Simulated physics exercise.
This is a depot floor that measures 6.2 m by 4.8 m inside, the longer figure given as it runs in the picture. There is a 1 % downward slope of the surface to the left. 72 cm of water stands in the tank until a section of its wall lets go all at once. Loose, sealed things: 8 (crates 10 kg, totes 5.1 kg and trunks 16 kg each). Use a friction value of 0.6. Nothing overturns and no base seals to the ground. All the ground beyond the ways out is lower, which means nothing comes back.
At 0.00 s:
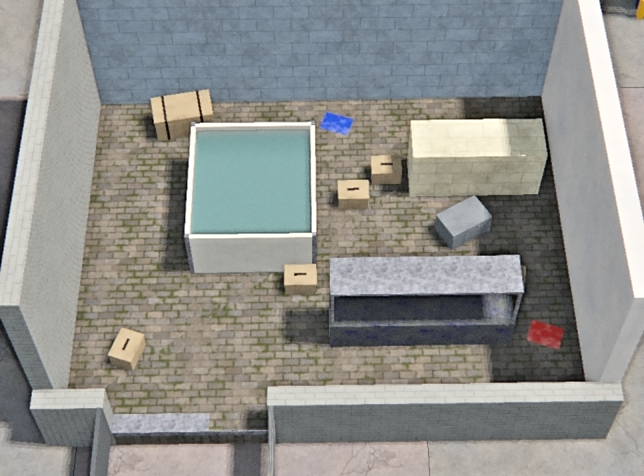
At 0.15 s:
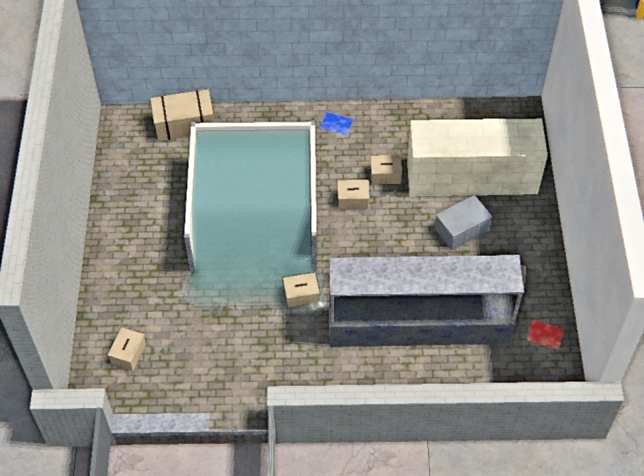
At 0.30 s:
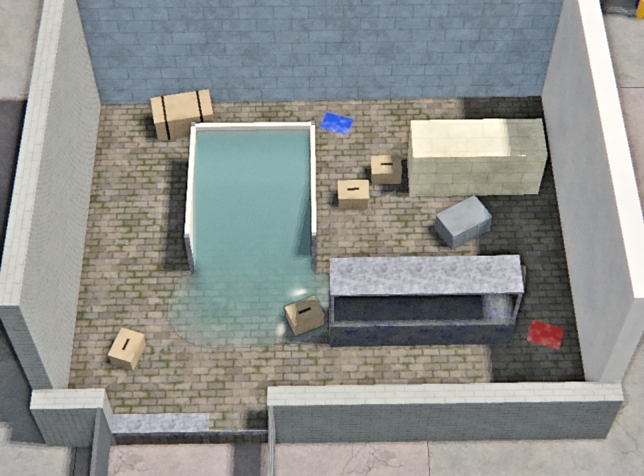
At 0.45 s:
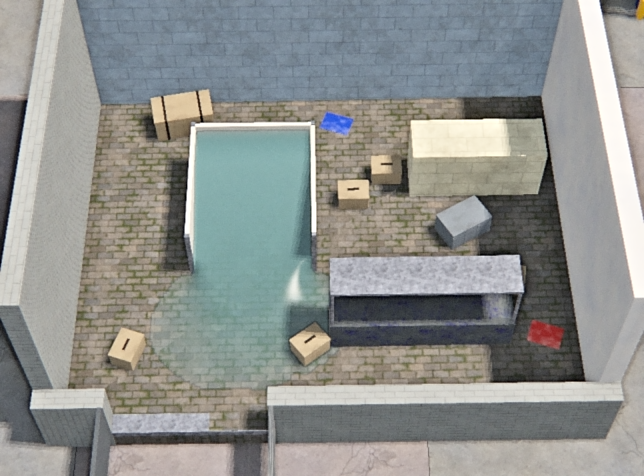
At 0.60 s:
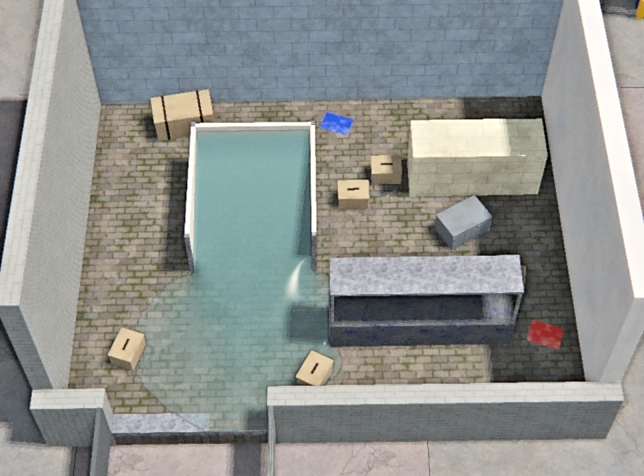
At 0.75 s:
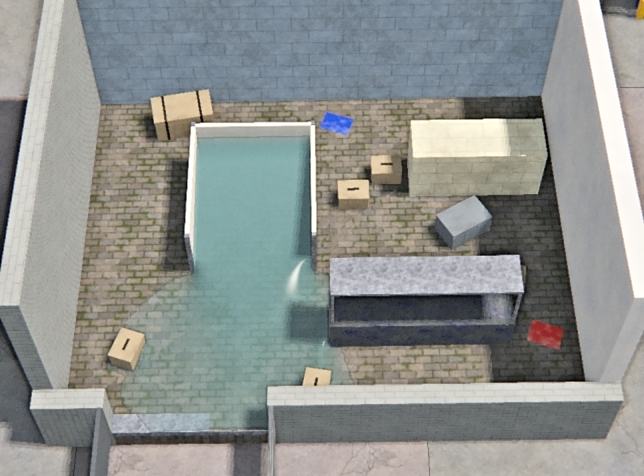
A big walled tank of water in a brick-paved yard lost its front side, and the water spread across the floor toward the front wall, pushing one small tan box along with it.
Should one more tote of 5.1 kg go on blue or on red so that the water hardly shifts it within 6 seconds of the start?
On blue.
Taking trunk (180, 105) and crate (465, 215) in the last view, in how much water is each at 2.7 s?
I'd put it at 0 cm and 1 cm respectively.
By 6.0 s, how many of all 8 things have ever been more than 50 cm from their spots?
Count: 3.
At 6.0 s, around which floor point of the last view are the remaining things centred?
I'd put it around (355, 226).
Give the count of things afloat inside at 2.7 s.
Total: 2.
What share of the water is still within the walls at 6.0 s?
I'd say some 46 percent hasn't gone yet.
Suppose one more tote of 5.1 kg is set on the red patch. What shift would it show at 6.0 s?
About 200 cm.
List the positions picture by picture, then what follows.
In the first picture, a tote at (301, 275) rests on the ground; a tote is out of sight; the blue patch at (337, 124); the red patch at (546, 335); 2.5 m2 under water; 0 of 8 have shifted.
In the second picture, a tote at (301, 285) rests on the ground, 17 cm from its start; a tote is out of sight; the blue patch at (337, 124); the red patch at (546, 335); 3.3 m2 under water; 1 of 8 have shifted.
In the third picture, a tote at (305, 311), on the bottom, 54 cm from its start; a tote is out of sight; the blue patch at (337, 124); the red patch at (546, 335); water covers 4.5 m2; 1 of 8 have shifted.
In the fourth picture, a tote at (310, 340) rests on the ground, 94 cm from its start; a tote is out of sight; the blue patch at (337, 124); the red patch at (546, 335); water covers 5.8 m2; 1 of 8 have shifted.
In the fifth picture, a tote at (315, 369), on the bottom, 133 cm from its start; a tote is out of sight; the blue patch at (337, 124); the red patch at (546, 335); water covers 7.1 m2; 1 of 8 have shifted.
In the sixth picture, a tote at (316, 384) rests on the ground, 154 cm from its start; a tote is out of sight; the blue patch at (337, 124); the red patch at (546, 335); 7.9 m2 under water; 1 of 8 have shifted.
After 1.2 s on blue it would be 0 cm off in 0 cm of water; on red it would be 0 cm off in 0 cm of water.
After 2.7 s on blue it would be 0 cm off in 0 cm of water; on red it would be 28 cm off in 5 cm of water.
After 4.2 s on blue it would be 0 cm off in 0 cm of water; on red it would be 130 cm off in 4 cm of water.
After 6.0 s on blue it would be 0 cm off in 0 cm of water; on red it would be 195 cm off in 7 cm of water.
